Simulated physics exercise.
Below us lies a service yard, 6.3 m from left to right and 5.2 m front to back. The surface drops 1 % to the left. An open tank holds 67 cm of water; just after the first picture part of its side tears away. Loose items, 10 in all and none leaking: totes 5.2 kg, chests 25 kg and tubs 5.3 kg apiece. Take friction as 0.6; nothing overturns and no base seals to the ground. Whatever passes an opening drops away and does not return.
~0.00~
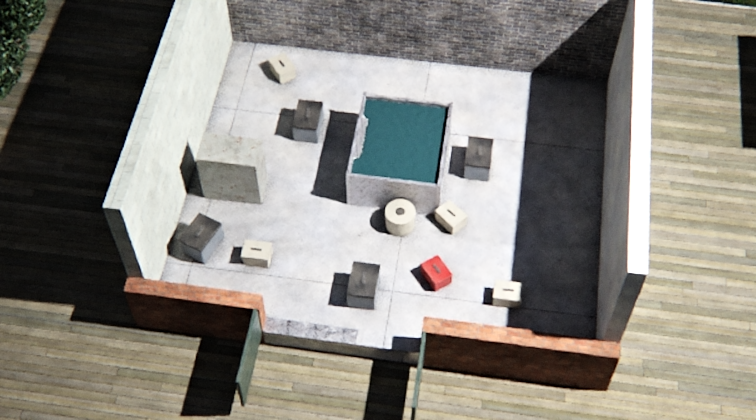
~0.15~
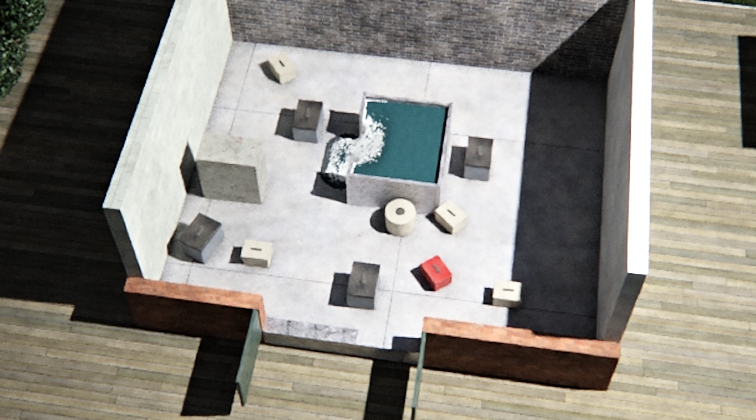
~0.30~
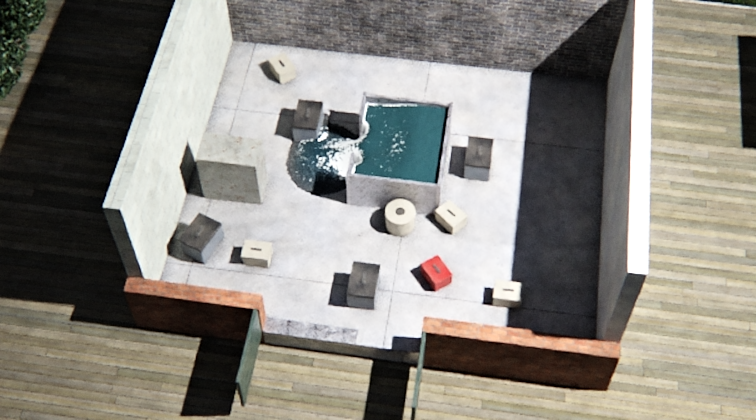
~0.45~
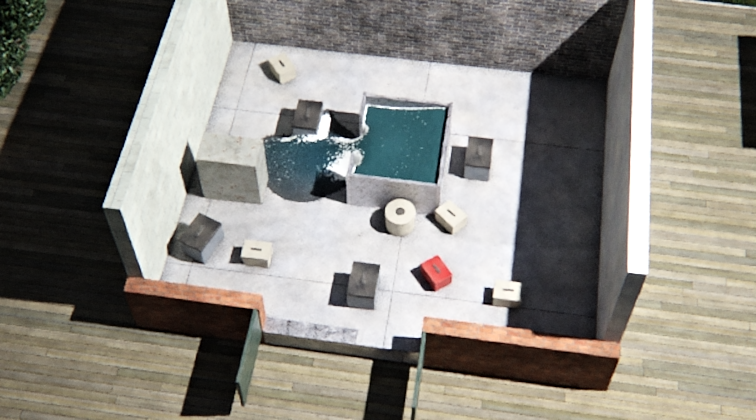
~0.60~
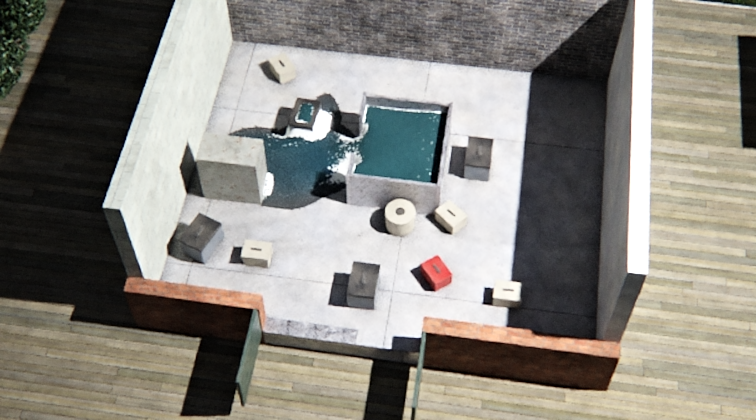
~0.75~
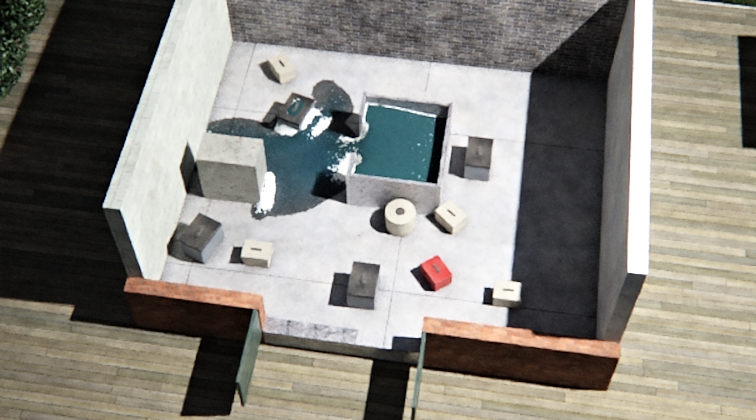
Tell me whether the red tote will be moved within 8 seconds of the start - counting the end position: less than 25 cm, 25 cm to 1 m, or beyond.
Red tote barely shifts.
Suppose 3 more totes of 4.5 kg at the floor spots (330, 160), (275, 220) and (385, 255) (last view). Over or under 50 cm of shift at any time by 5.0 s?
In that order: Past it, past it, less.
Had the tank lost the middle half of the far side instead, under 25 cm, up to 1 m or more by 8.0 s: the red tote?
Then the red tote barely shifts.
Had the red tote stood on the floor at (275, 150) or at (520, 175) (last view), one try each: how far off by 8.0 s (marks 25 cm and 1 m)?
In that order: It is nudged along; it barely shifts.
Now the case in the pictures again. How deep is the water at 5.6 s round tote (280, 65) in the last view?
Roughly 3 cm.
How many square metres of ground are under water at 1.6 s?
Some 11.0 m2.
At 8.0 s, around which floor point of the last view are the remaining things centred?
Around (409, 211).
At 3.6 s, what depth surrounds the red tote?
Roughly 0 cm.
After 1.6 s the red tote is near (437, 269), 0.0 m from its start, aground; 0 of 10 are out; 0 afloat.
After 3.6 s the red tote is near (437, 269), 0.0 m from its start, aground; 0 of 10 are out; 0 afloat.
After 5.6 s the red tote is near (437, 269), 0.0 m from its start, aground; 1 of 10 are out; 0 afloat.
After 8.0 s the red tote is near (437, 269), 0.0 m from its start, aground; 1 of 10 are out; 0 afloat.
